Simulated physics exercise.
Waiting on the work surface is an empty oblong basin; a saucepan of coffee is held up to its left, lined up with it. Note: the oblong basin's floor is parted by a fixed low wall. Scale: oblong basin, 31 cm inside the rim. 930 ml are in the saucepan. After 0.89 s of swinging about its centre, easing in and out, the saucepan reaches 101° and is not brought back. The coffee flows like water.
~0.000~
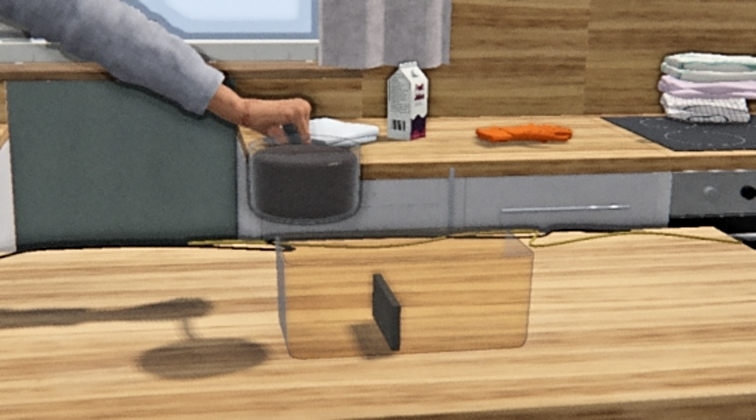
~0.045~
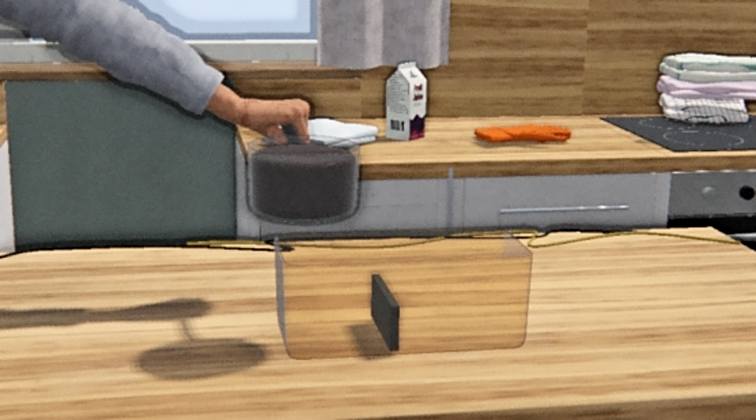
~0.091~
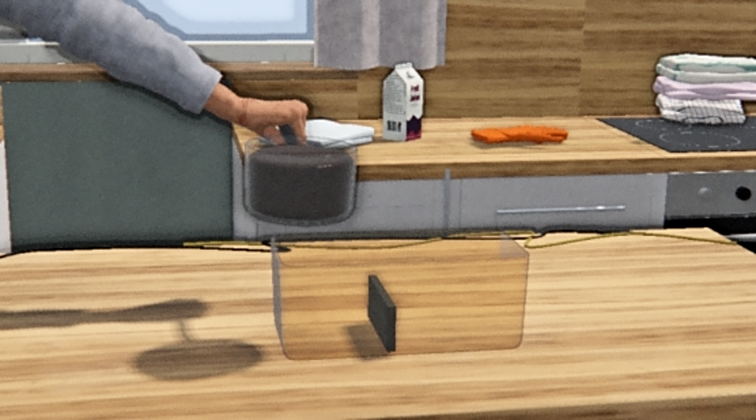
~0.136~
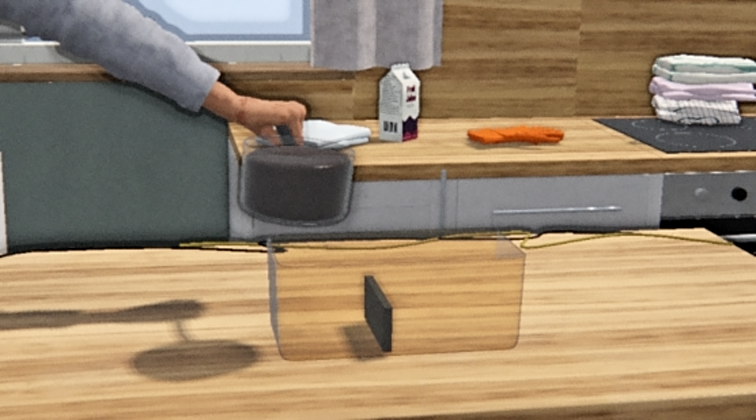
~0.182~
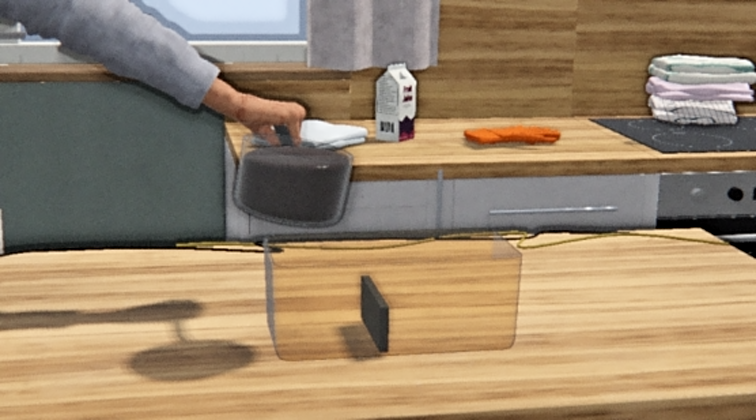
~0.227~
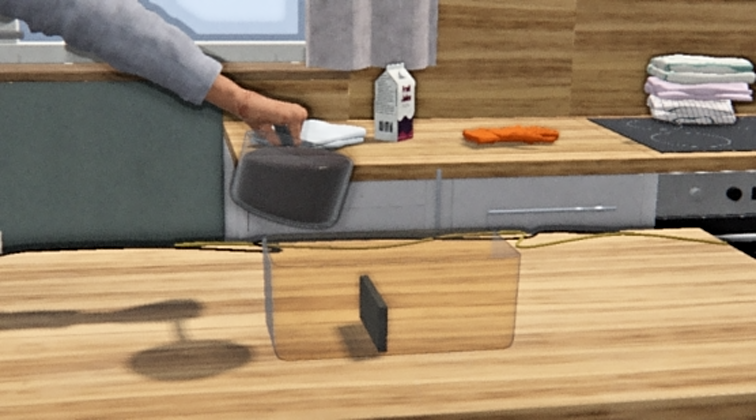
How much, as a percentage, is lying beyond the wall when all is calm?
Around 69 per cent lies beyond the wall.
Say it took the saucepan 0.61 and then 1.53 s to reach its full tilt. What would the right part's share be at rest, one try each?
Respectively about 60 and 75 percent.
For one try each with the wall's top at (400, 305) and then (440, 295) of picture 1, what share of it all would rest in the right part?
55 % and 5 %.
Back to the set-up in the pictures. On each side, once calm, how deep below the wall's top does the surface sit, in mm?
Roughly 44 mm on the left side and roughly 34 mm on the right.
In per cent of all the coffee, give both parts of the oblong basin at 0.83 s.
I'd put the left at some 14 and the right at some 68.
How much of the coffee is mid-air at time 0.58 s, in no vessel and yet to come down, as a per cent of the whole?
At that moment, about 26 percent.
After 0.58 s the tilt is 73° and 57 per cent is still to pour, 1 is left of the wall and 17 right of it.
After 0.83 s the tilt is 100° and 13 per cent is still to pour, 14 is left of the wall and 68 right of it.
After 1.10 s the tilt is 101° and 2 per cent is still to pour, 28 is left of the wall and 69 right of it.
After 1.39 s the tilt is 101° and 0 per cent is still to pour, 31 is left of the wall and 69 right of it.
In the end 31 per cent lies left of the wall, 69 right of it and 0 outside.
